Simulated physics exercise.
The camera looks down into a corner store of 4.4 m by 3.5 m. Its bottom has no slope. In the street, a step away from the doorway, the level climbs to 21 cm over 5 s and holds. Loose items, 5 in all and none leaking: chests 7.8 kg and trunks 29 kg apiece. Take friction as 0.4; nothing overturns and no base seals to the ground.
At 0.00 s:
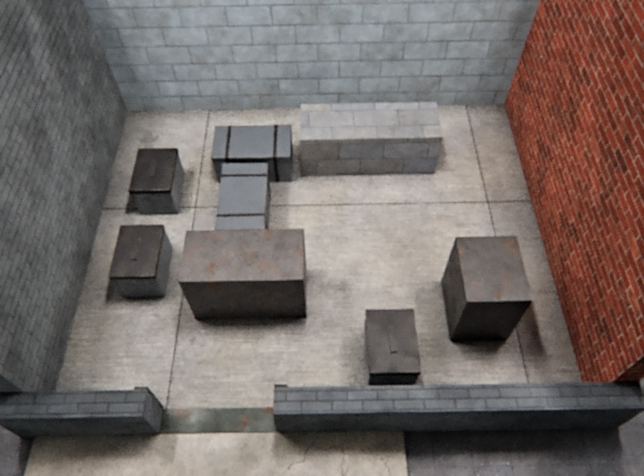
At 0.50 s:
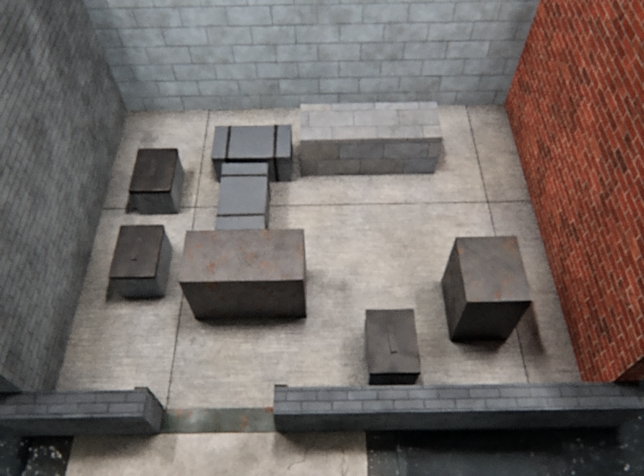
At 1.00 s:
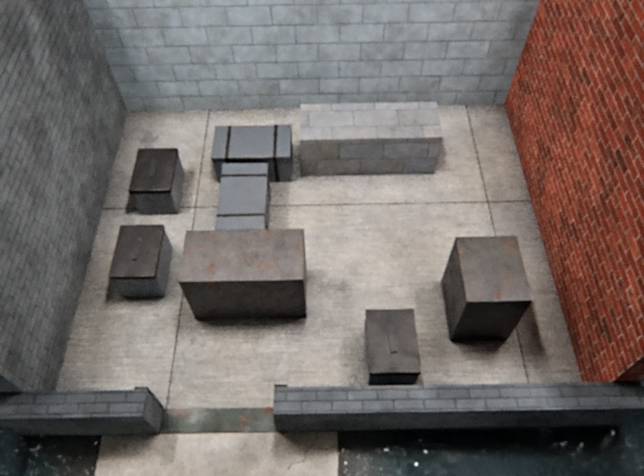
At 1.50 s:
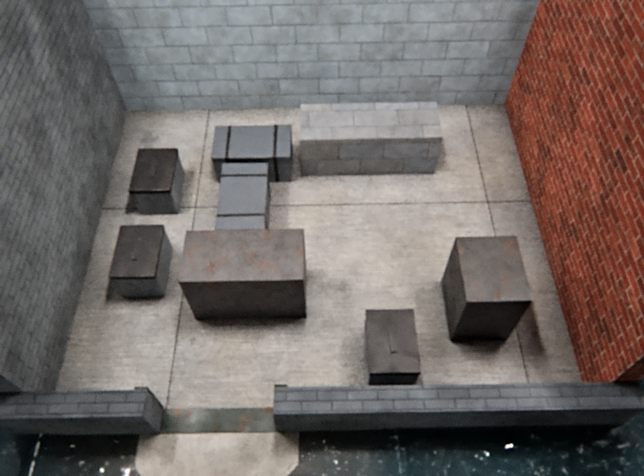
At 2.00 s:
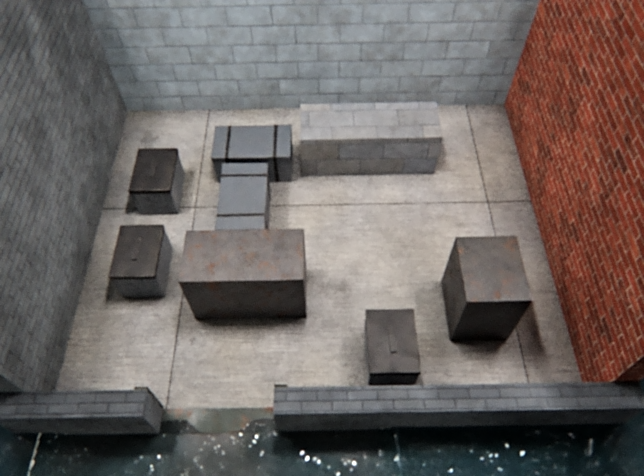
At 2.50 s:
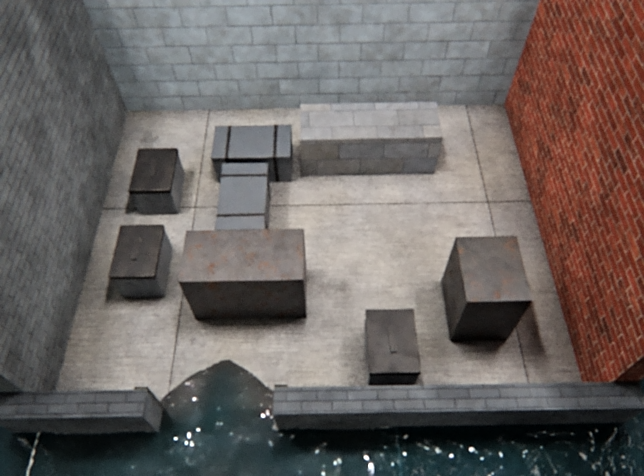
The clip opens on a high view of a walled concrete yard with dark boxes and a red brick wall at right. Dark water spreads over the ground outside the low front wall, then covers the doorstep and pushes a short way through the gap, while the boxes stay still.
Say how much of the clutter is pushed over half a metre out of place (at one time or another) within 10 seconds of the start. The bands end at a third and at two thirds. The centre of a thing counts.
That comes to between one and two thirds.
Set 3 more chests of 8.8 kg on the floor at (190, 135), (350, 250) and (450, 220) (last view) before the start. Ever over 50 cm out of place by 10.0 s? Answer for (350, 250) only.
Answer: Under.
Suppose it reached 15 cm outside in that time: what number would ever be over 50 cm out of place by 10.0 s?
Then 2.
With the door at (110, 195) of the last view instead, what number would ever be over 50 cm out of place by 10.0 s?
In that case 2 of them.
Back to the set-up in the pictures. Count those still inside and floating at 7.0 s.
At that moment 2.
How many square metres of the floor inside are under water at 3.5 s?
Roughly 1.0 m2.
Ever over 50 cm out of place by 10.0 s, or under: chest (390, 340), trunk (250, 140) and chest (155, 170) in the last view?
In that order: Less, less, over.
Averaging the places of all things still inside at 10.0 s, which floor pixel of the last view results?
At about (280, 213).
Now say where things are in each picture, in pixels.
In the first frame, a chest at (392, 340), on the bottom; a trunk at (252, 141) rests on the ground; 0.0 m2 under water; 0 of 5 have shifted.
In the second frame, a chest at (392, 340) rests on the ground; a trunk at (252, 141) rests on the ground; 0.0 m2 under water; 0 of 5 have shifted.
In the third frame, a chest at (392, 340), on the bottom; a trunk at (252, 141) rests on the ground; water covers 0.0 m2; 0 of 5 have shifted.
In the fourth frame, a chest at (392, 340) rests on the ground; a trunk at (252, 141), on the bottom; 0.0 m2 under water; 0 of 5 have shifted.
In the fifth frame, a chest at (392, 340) rests on the ground; a trunk at (252, 141) rests on the ground; 0.0 m2 under water; 0 of 5 have shifted.
In the sixth frame, a chest at (392, 340), on the bottom; a trunk at (252, 141), on the bottom; 0.2 m2 under water; 0 of 5 have shifted.
After 3.5 s 0 of 5 are over 50 cm from their spots; 0 afloat.
After 4.5 s 0 of 5 are over 50 cm from their spots; 0 afloat.
After 7.0 s 1 of 5 are over 50 cm from their spots; 2 afloat.
After 10.0 s 2 of 5 are over 50 cm from their spots, and 2 have been at some point; 3 afloat.
